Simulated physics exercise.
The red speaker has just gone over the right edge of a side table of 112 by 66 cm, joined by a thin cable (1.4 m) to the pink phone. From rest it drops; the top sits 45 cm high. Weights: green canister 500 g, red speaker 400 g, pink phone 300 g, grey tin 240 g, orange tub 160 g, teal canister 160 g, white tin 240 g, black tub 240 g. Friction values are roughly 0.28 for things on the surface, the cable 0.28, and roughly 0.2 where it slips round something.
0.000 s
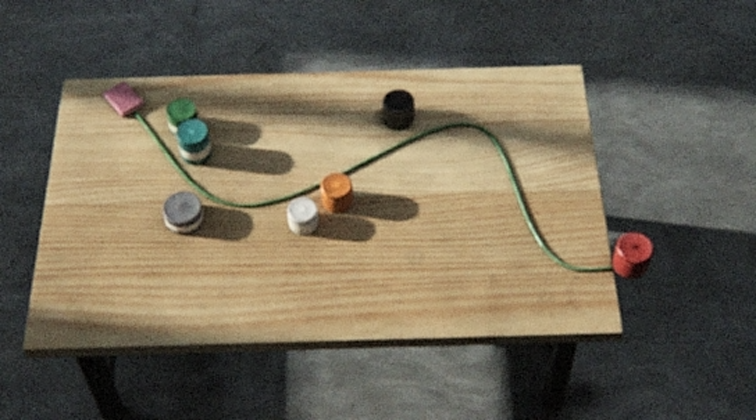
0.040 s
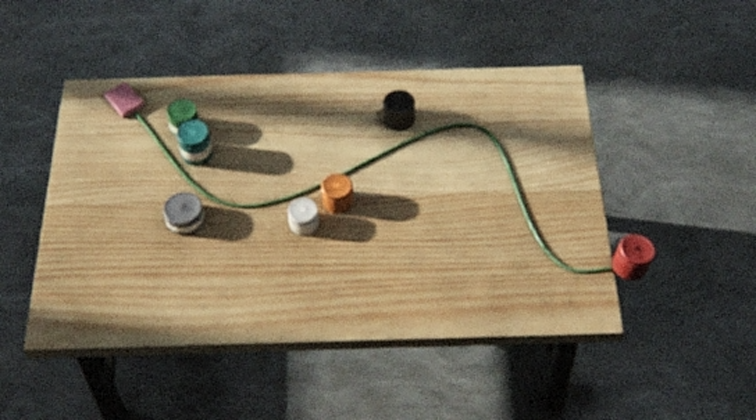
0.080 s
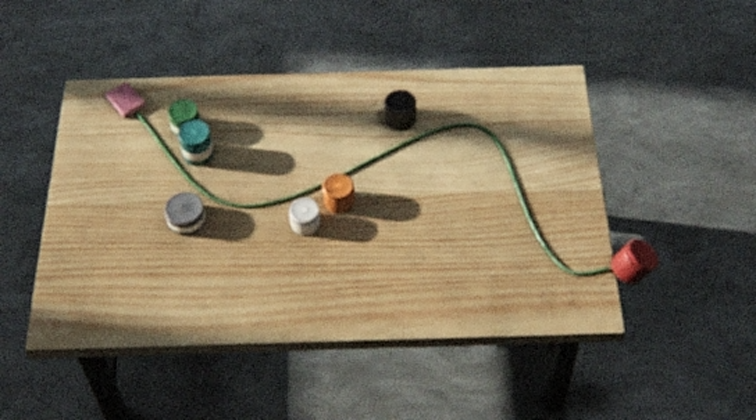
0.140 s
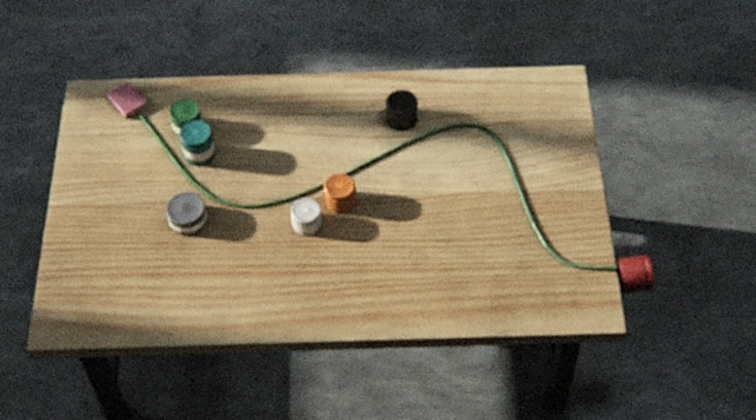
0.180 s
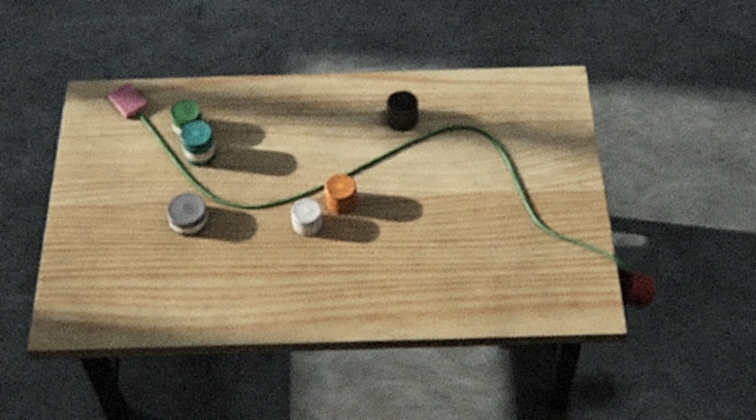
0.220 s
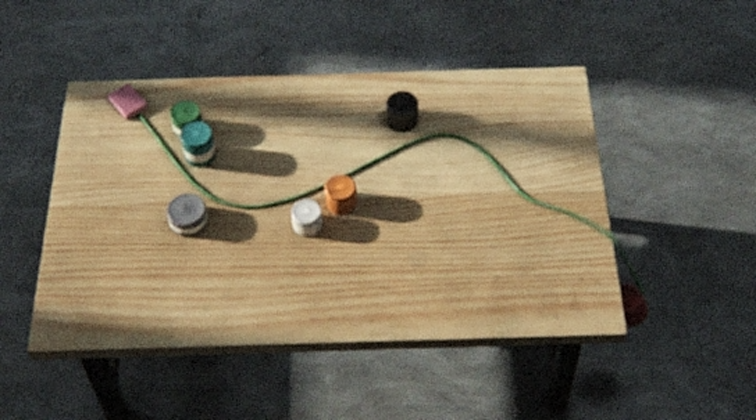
A wooden table holds small containers as a red cylinder drops off its right edge, pulling the green cable.
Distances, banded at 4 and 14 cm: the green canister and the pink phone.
The green canister will finish in the low range; the pink phone will finish in the mid range.
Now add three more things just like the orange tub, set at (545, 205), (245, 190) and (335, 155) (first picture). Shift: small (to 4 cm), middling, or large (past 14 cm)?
Going one by one, I'd say a short shift, then a long shift, then a short shift.
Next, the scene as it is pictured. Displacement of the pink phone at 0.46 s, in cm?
By then the pink phone has moved close to 8 cm.
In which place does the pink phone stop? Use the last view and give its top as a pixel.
The top finishes roughly at pixel (153, 124) of the last view.
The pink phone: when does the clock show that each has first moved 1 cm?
Estimate for the pink phone: Near 0.36 seconds.
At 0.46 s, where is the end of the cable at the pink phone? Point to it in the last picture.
In the last view it is close to (163, 130).
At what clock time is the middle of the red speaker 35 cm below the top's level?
The clock reads 0.32 s at that moment.
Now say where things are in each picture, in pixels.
The first frame shows shows, green canister (181, 109); pink phone (123, 97); cable runs through (550, 254) (500, 149) (391, 149) (272, 202) (168, 156).
The second frame shows shows, red speaker (636, 249); cable runs through (550, 255) (391, 149) (169, 157).
The third frame shows shows, red speaker (635, 262); cable runs through (551, 255) (392, 149) (170, 157).
The fourth frame shows shows, red speaker (635, 275); cable runs through (554, 254) (394, 149) (172, 157).
The fifth frame shows shows, red speaker (633, 289); cable runs through (579, 243) (395, 150) (172, 157).
The sixth frame shows shows, green canister (185, 111); pink phone (127, 99); cable runs through (615, 241) (504, 173) (395, 150) (277, 203) (172, 158).
After 0.5 s, the cable's tail end at (163, 130); pink phone 7 cm off its start, teal canister 9 cm off its start, red speaker over the edge.
After 0.7 s, the cable's tail end at (170, 134); pink phone 9 cm off its start, teal canister 15 cm off its start, red speaker over the edge.
After 1.0 s, the cable's tail end at (170, 134); pink phone 9 cm off its start at (153, 124), teal canister 15 cm off its start at (243, 87), red speaker over the edge.
After 1.2 s, the cable's tail end at (170, 134); pink phone 9 cm off its start, teal canister 15 cm off its start, red speaker over the edge.
After 2.4 s, the cable's tail end at (170, 134); pink phone 9 cm off its start at (153, 124), green canister 0 cm off its start at (186, 112), teal canister 15 cm off its start at (243, 87), red speaker over the edge.
